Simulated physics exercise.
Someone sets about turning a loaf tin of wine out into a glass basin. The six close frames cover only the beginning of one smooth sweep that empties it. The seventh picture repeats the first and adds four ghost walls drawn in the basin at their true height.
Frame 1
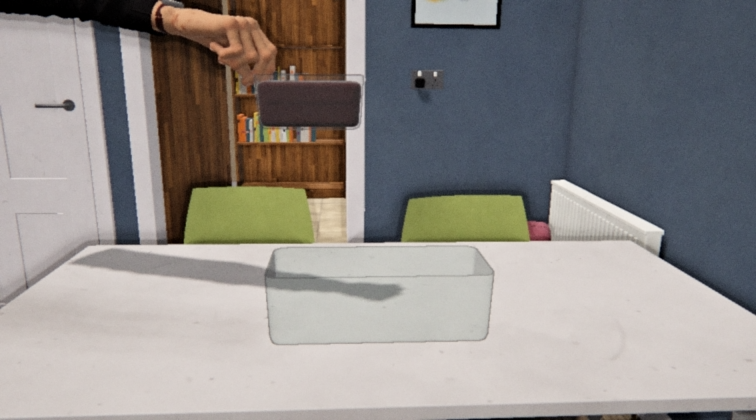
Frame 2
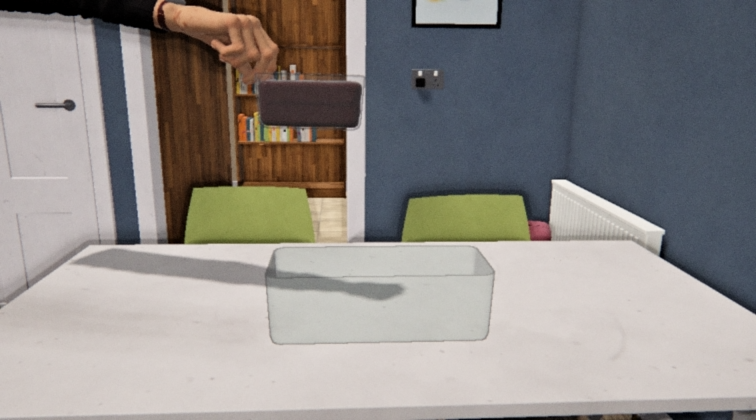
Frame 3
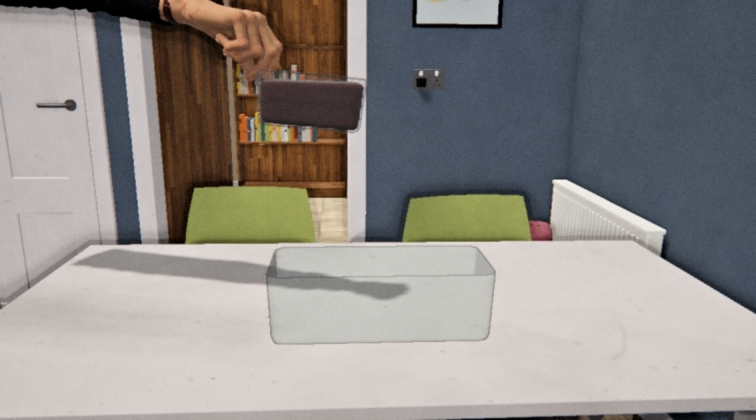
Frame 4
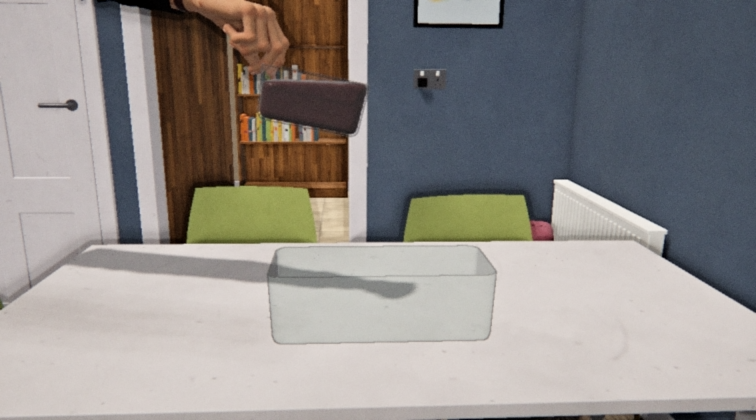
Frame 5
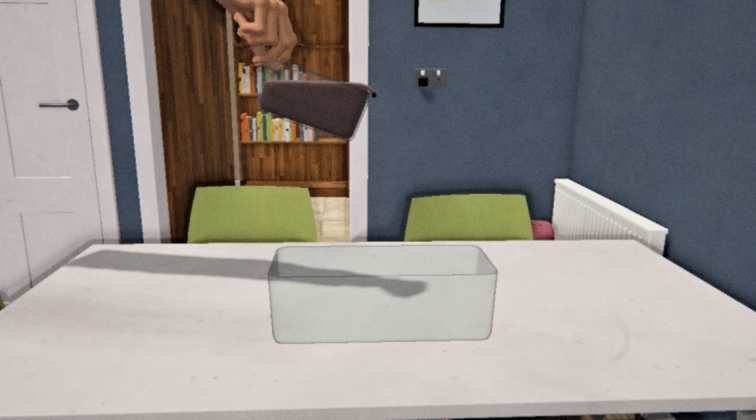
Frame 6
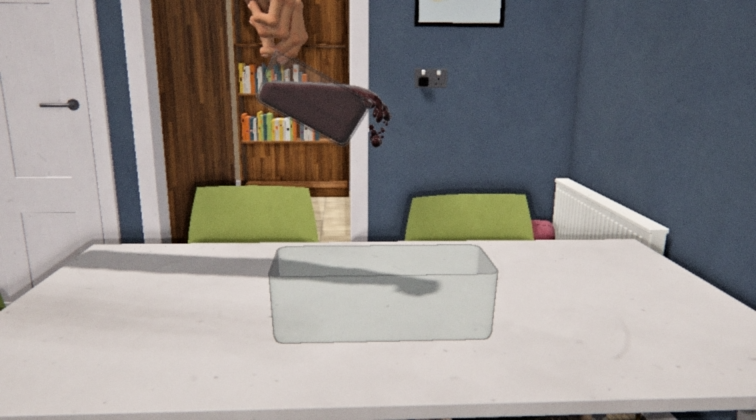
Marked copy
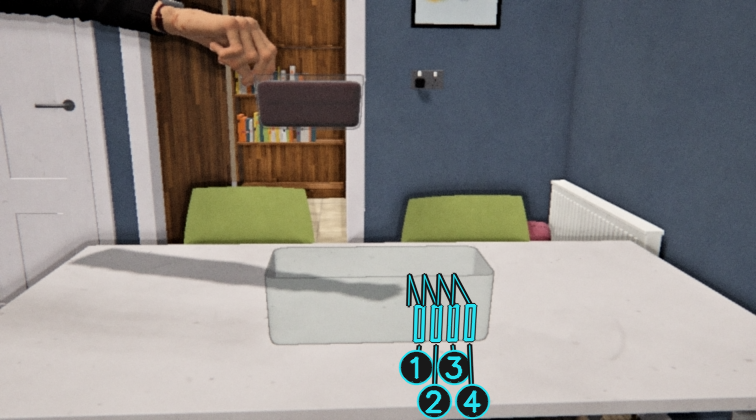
In a room with a white table and green chairs, a hand holds a dark rectangular container above a clear basin, gradually tilting it down to the right until dark reddish liquid comes over its lip.
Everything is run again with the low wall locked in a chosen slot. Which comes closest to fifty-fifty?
I would pick place 2.
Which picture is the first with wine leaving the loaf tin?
In picture 5.
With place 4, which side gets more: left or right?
The left one.
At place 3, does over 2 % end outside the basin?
Yes.
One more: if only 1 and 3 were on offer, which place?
The answer is 1.
In cyan, 1 at (419, 346); 2 at (436, 345); 3 at (452, 345); 4 at (469, 345).
Choosing 1, about 32 % ends left of the wall and 59 % right of it; 9 % is lost outside.
Choosing 2, about 49 % ends left of the wall and 42 % right of it; 10 % is lost outside.
Choosing 3, about 85 % ends left of the wall and 4 % right of it; 11 % is lost outside.
Choosing 4, about 88 % ends left of the wall and 3 % right of it; 9 % is lost outside.
